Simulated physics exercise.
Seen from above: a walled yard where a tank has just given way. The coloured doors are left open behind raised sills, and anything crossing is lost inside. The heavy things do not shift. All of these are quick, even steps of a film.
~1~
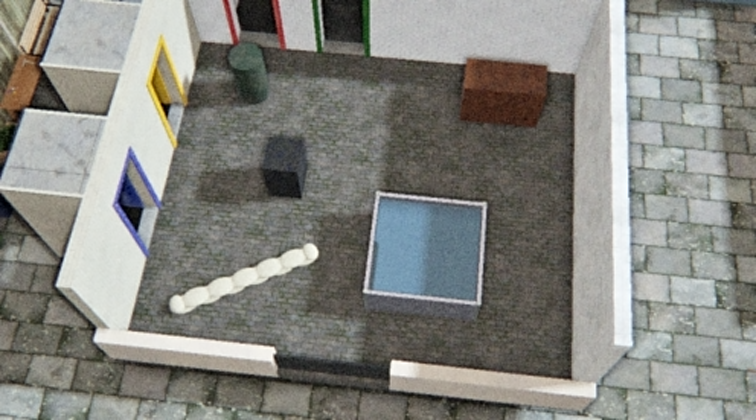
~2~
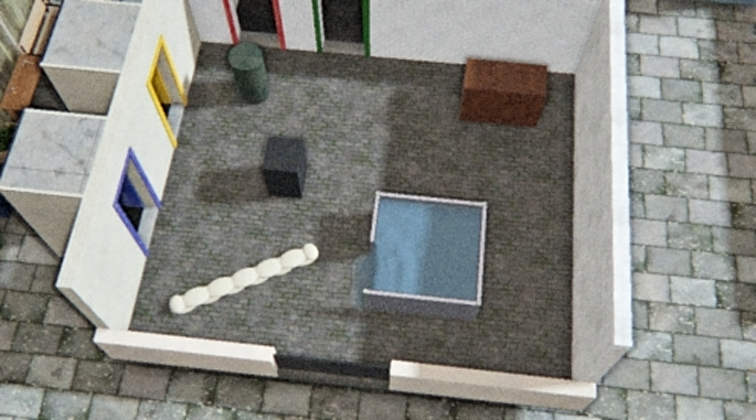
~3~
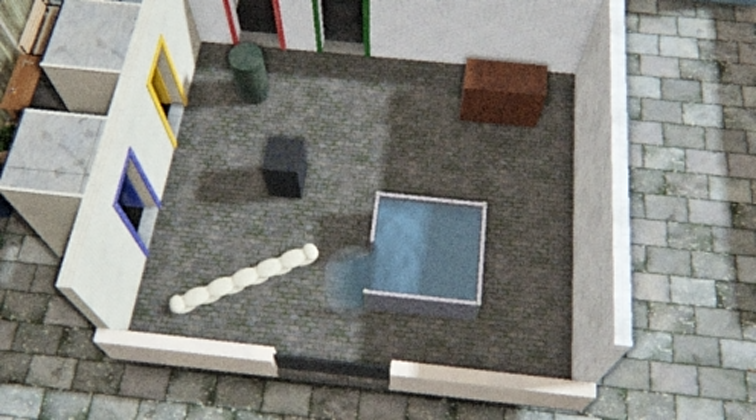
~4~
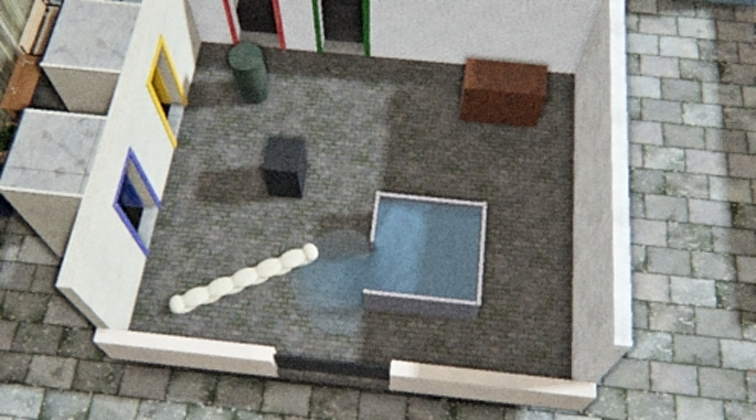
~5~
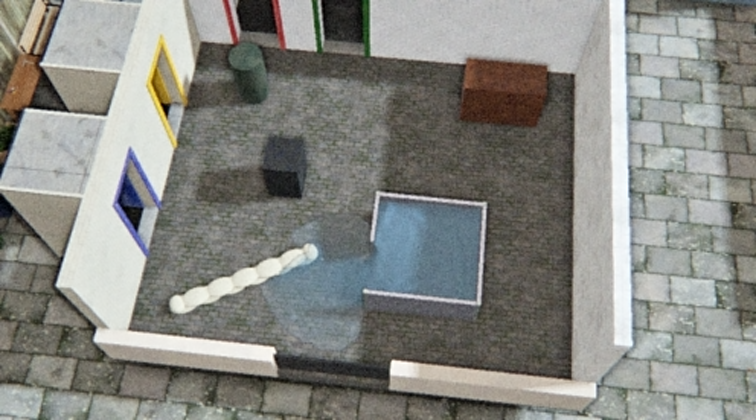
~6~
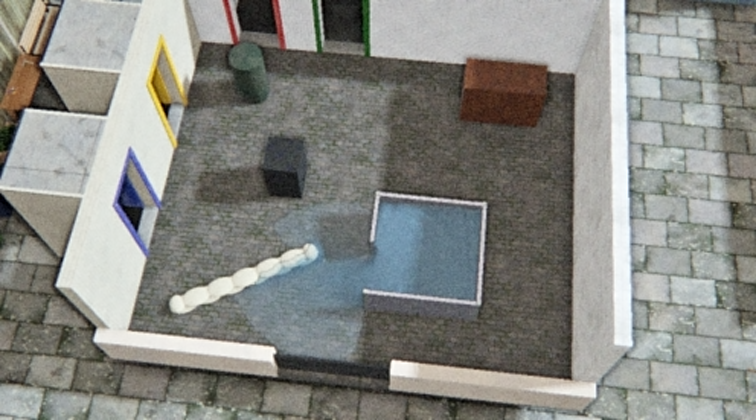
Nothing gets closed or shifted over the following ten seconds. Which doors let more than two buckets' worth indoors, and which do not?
In the end the blue door copes honestly, the yellow door copes honestly, the red door copes honestly, the green door copes honestly.
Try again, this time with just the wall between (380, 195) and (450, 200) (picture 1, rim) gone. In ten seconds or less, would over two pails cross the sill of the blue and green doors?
In that case the blue one stays within bounds and the green one breaks the limit.
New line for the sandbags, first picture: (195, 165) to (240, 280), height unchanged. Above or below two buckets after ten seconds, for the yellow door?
As for the yellow door, it remains below the threshold.
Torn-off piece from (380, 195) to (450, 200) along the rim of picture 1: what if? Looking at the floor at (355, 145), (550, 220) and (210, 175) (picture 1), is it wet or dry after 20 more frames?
In turn: Inundated, then inundated, then untouched.
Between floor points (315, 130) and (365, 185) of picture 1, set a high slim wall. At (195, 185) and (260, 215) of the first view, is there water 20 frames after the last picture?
Result, in order: Swamped / swamped.
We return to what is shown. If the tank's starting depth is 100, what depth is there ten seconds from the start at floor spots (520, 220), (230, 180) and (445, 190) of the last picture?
I'd put them at close to 0 per cent, then 4 per cent, then 4 per cent.
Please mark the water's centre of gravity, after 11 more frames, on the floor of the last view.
I'd put my finger on (338, 280).
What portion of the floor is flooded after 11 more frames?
That works out at 30 %.
A moment on, water covers 15 % of the floor; the blue door not reached, the yellow door not reached, the red door not reached, the green door not reached.
Next, water covers 30 % of the floor; the blue door wet at the sill, nothing in, the yellow door not reached, the red door not reached, the green door not reached.
Then, water covers 35 % of the floor; the blue door wet at the sill, nothing in, the yellow door wet at the sill, nothing in, the red door not reached, the green door not reached.
Later, water covers 55 % of the floor; the blue door wet at the sill, nothing in, the yellow door wet at the sill, nothing in, the red door under two buckets in, the green door wet at the sill, nothing in.
In the end, water covers 85 % of the floor; the blue door wet at the sill, nothing in, the yellow door wet at the sill, nothing in, the red door under two buckets in, the green door under two buckets in.
